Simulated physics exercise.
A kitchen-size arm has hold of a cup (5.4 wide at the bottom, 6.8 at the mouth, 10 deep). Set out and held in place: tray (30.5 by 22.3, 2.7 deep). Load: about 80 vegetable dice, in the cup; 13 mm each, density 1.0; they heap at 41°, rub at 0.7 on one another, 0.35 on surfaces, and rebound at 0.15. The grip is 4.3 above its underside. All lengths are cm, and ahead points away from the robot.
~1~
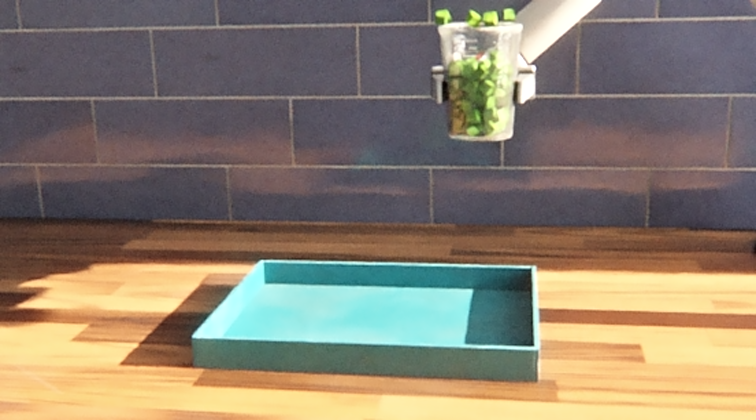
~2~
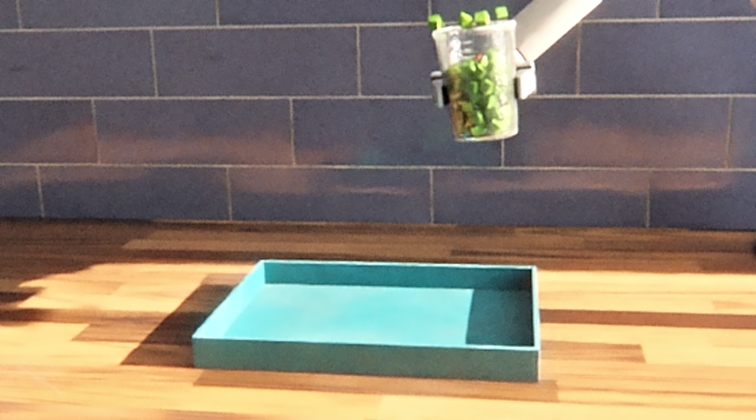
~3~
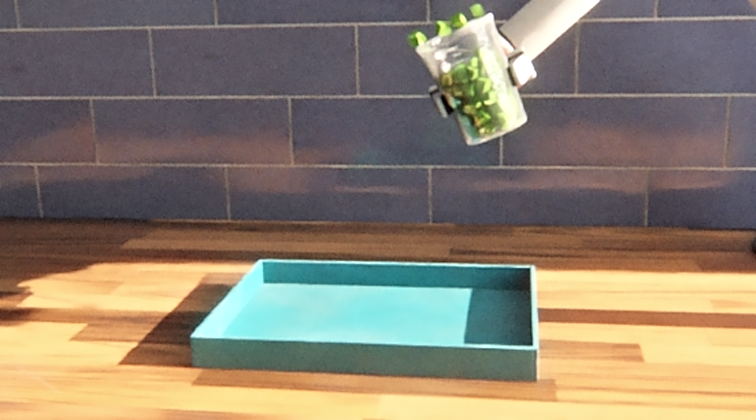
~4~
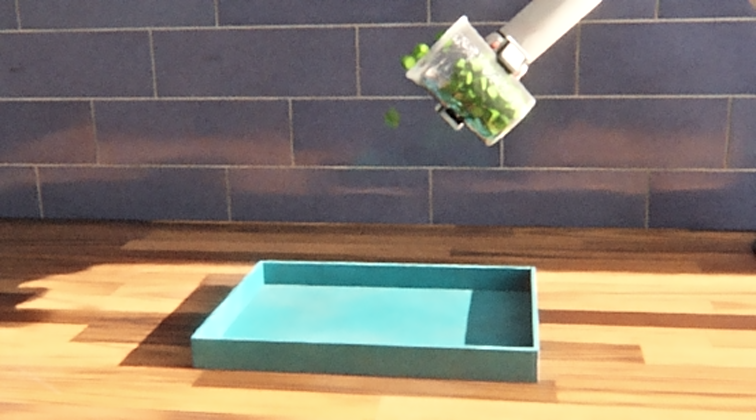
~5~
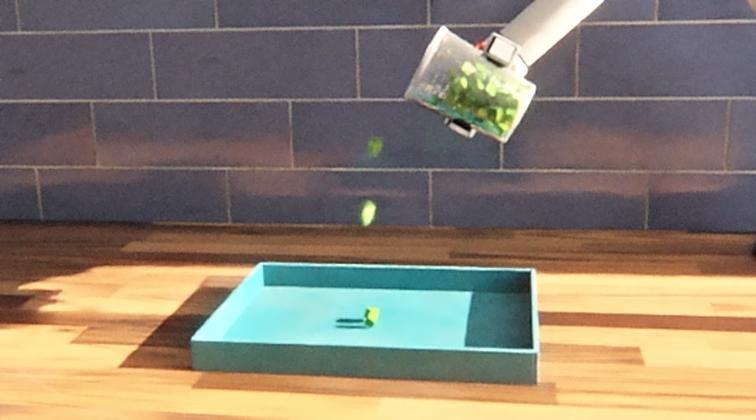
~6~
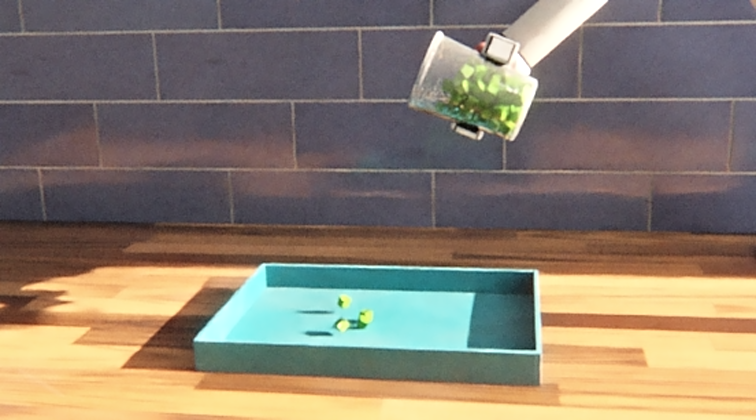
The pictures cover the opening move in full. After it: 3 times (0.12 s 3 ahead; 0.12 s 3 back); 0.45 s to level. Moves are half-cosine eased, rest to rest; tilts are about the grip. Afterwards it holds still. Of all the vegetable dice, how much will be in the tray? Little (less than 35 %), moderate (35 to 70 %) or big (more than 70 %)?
Answer: Little; less than 35 % of the vegetable dice finish in the tray.
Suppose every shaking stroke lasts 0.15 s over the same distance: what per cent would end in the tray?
It would be near 5 per cent.
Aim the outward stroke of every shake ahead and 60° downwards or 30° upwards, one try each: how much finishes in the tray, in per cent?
Some 5 and 25 per cent.
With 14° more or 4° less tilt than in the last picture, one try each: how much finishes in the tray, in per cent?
Some 50 and 5 per cent.
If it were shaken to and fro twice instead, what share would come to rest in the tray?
In that case some 10 per cent.
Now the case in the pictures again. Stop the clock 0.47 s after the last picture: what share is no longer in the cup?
About 10 per cent by then.
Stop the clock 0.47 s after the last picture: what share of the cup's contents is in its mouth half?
Some 45 per cent.
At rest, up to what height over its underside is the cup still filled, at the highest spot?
About 9.5 cm.
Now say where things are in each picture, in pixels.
In the first frame, the cup middle at (480, 83), level; upper third of the load around (477, 66), from x 440 to 510, top at y 15; 81 in the cup.
In the second frame, the cup middle at (480, 83), tilted 6° forward; upper third of the load around (480, 67), from x 435 to 505, top at y 15.
In the third frame, the cup middle at (476, 83), tilted 23° forward; upper third of the load around (474, 69), from x 415 to 510, top at y 10.
In the fourth frame, the cup middle at (474, 86), tilted 45° forward; upper third of the load around (471, 72), from x 390 to 520, top at y 40; 78 in the cup, 3 in flight or on a rim.
In the fifth frame, the cup middle at (473, 90), tilted 61° forward; upper third of the load around (476, 81), from x 365 to 520, top at y 60; 77 in the cup, 2 in the tray, 2 in flight or on a rim.
In the sixth frame, the cup middle at (475, 91), tilted 68° forward; upper third of the load around (479, 82), from x 340 to 525, top at y 60; 77 in the cup, 4 in the tray.
Then, 0.47 s on, tilted 68° forward, highest piece 26 above the table; 73 in the cup, 5 in the tray, 3 in flight or on a rim.
Then, 0.94 s on, tilted 36° forward, highest piece 27 above the table; 71 in the cup, 10 in the tray.
Then, 1.37 s on, level, highest piece 30 above the table; 71 in the cup, 10 in the tray.
Then, 2.42 s on, level, highest piece 30 above the table; 71 in the cup, 10 in the tray.
In the end, 71 in the cup, 10 in the tray. That is 12 % in the tray.
